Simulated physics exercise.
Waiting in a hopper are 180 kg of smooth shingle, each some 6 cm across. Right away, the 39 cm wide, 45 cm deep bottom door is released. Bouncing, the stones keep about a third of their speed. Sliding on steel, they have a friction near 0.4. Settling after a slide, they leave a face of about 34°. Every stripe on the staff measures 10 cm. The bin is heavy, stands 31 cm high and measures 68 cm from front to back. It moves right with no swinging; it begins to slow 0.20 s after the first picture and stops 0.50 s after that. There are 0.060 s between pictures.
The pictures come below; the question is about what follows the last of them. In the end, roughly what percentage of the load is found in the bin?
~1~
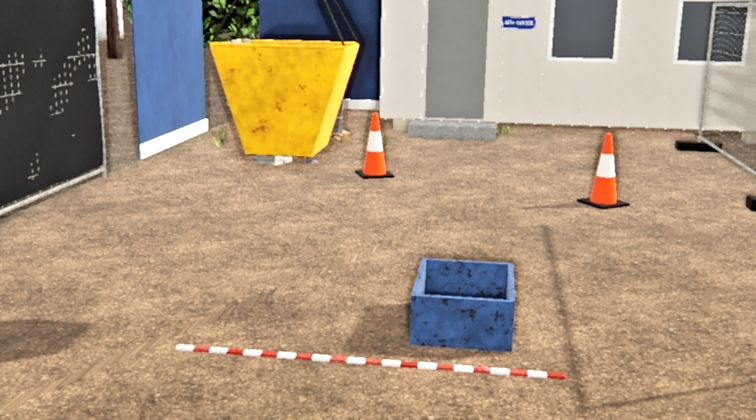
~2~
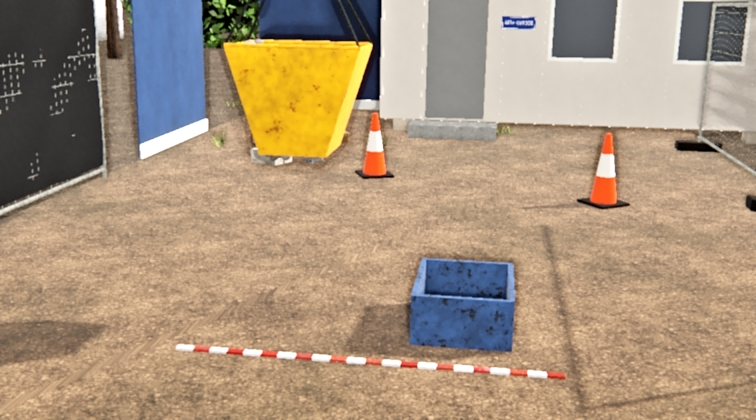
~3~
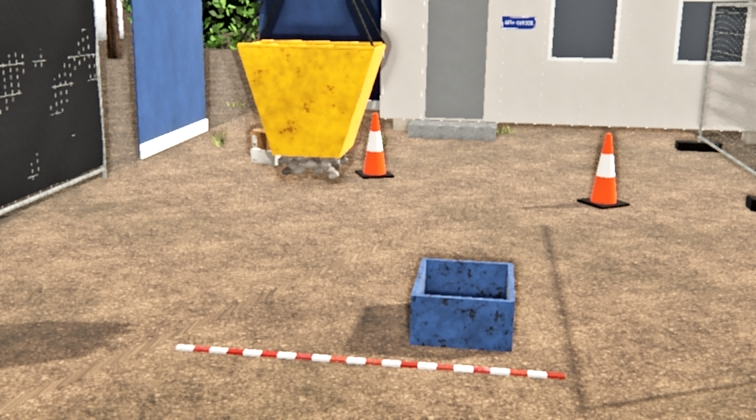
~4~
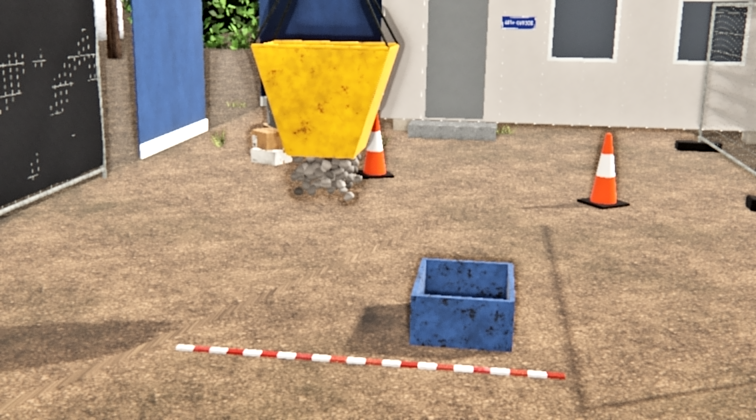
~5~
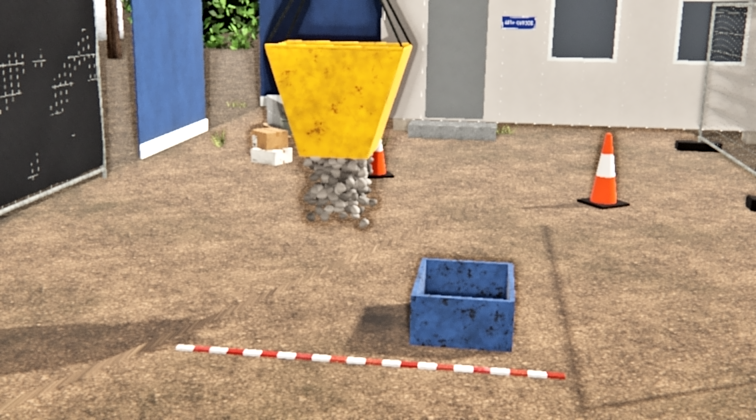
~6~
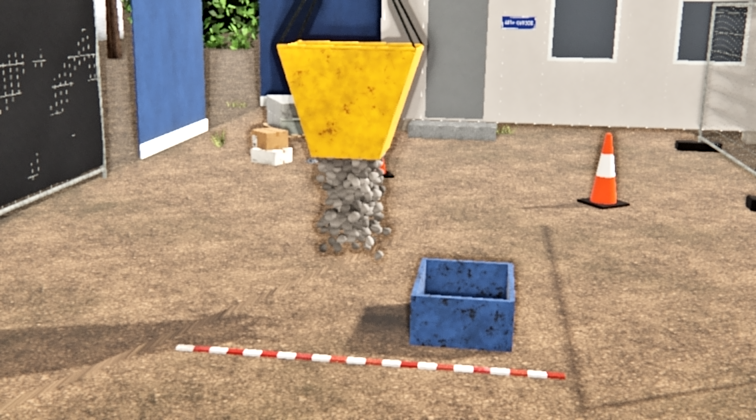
Roughly 8 % of the load is found there.
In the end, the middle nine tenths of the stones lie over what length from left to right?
The stretch is roughly 120 cm long.
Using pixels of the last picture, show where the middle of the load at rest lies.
Centre position approx (374, 314).
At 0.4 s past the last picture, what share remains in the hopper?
It holds some 0 per cent.
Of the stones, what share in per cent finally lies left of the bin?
Some 85 per cent of the load.
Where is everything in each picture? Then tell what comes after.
In the first frame, the outlet is at (278, 147); nothing has dropped yet.
In the second frame, the outlet is at (292, 147); 3 % is out.
In the third frame, the outlet is at (306, 148); 10 % is out, the lowest stones still above the rim at (317, 170), 98 cm up.
In the fourth frame, the outlet is at (320, 148); 18 % is out, the lowest stones still above the rim at (330, 191), 86 cm up.
In the fifth frame, the outlet is at (333, 149); 28 % is out, the lowest stones still above the rim at (343, 216), 70 cm up.
In the sixth frame, the outlet is at (345, 149); 39 % is out, the lowest stones still above the rim at (357, 245), 51 cm up.
Then, 0.4 s after the last picture, 0 % in the hopper, 93 % falling or lying left of the bin, 6 % falling or lying in the bin; the stones farthest right are at (472, 310).
Then, 0.8 s after the last picture, 0 % in the hopper, 88 % falling or lying left of the bin, 8 % falling or lying in the bin, 4 % falling or lying beside or right of the bin; the stones farthest right are at (502, 313).
Then, 1.4 s after the last picture, 0 % in the hopper, 87 % falling or lying left of the bin, 8 % falling or lying in the bin, 5 % falling or lying beside or right of the bin; the stones farthest right are at (512, 297).
Then, 2.3 s after the last picture, 0 % in the hopper, 87 % falling or lying left of the bin, 8 % falling or lying in the bin, 5 % falling or lying beside or right of the bin; the stones farthest right are at (512, 297).
Then, 4.2 s after the last picture, 0 % in the hopper, 87 % left of the bin, 8 % in the bin, 5 % beside or right of the bin; the stones farthest right are at (512, 297).
